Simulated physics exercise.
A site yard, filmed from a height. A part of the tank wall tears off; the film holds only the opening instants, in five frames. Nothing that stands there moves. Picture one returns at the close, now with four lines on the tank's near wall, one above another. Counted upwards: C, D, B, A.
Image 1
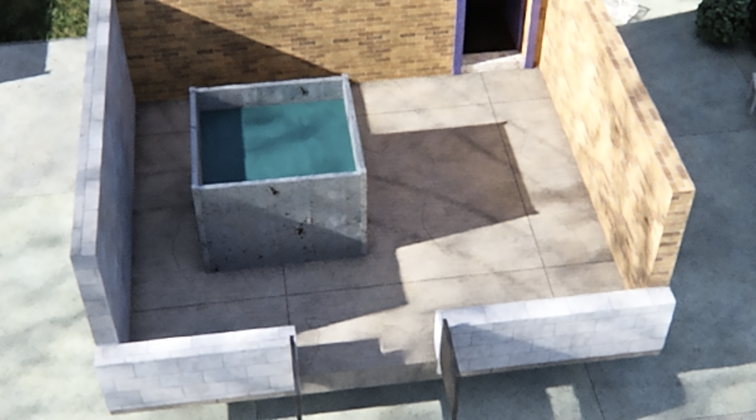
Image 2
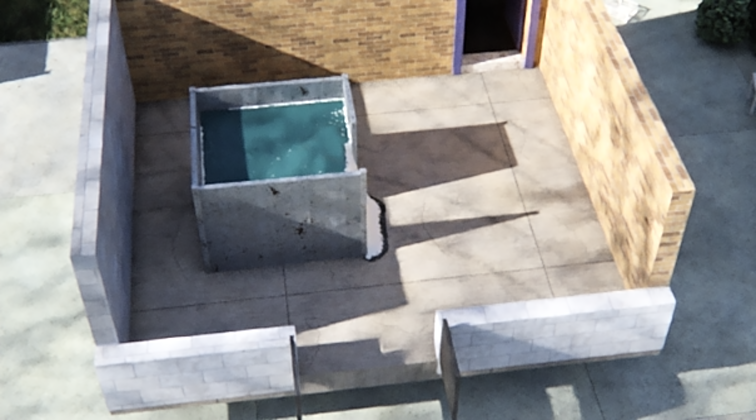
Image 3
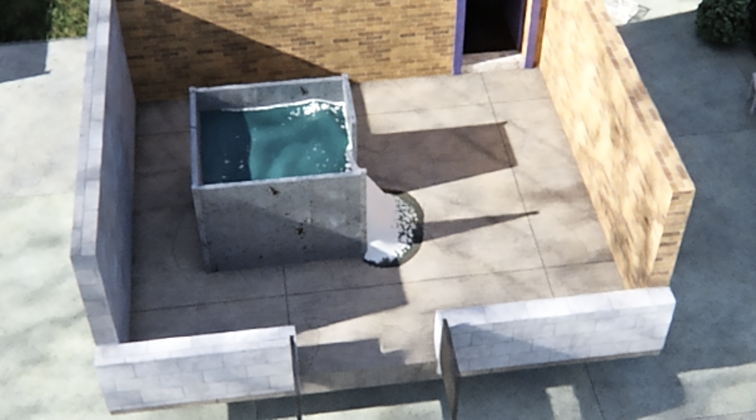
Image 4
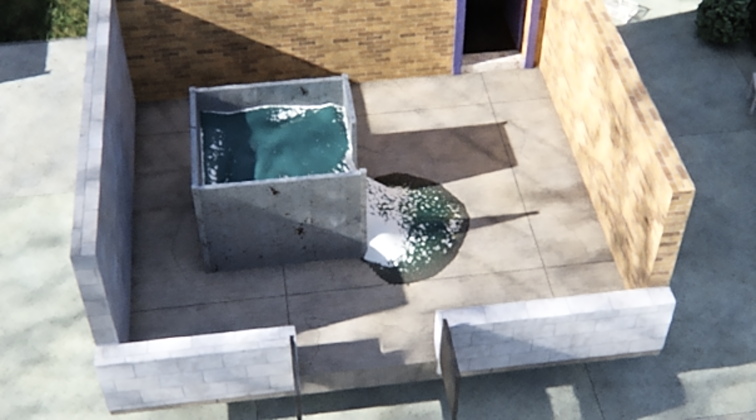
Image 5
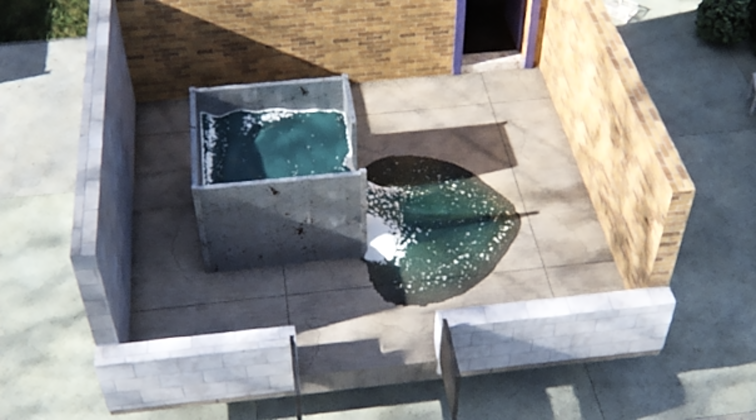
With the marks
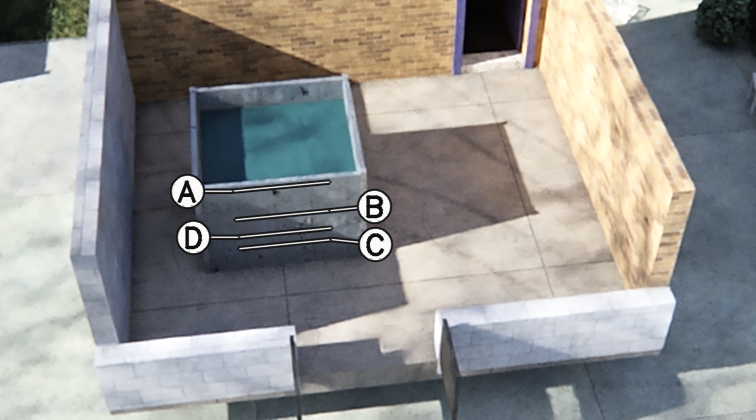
A walled yard with tan brick and pale grey block walls, paved in slabs, is seen from high above by a still camera. A square concrete tank of teal water stands at left, with a blue-edged doorway behind and a gap in the low front wall. White water pours from the tank's right side, spreading rightward in a widening, foam-flecked dark green pool, while the tank's surface churns and lowers.
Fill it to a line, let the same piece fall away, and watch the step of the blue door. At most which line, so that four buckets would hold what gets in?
Use mark D.
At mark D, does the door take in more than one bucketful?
No.
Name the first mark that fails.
Mark B.
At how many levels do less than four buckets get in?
Two.
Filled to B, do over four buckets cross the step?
Yes, it does.
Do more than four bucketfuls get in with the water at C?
No.
In white, A at (280, 186); B at (283, 215); C at (285, 244); D at (284, 232); from the bottom up C, D, B, A.
For mark A, dozens of bucketfuls pour in.
For mark B, about 10 bucketfuls get in.
For mark C, nothing gets over.
For mark D, a splash gets over, under a bucket.
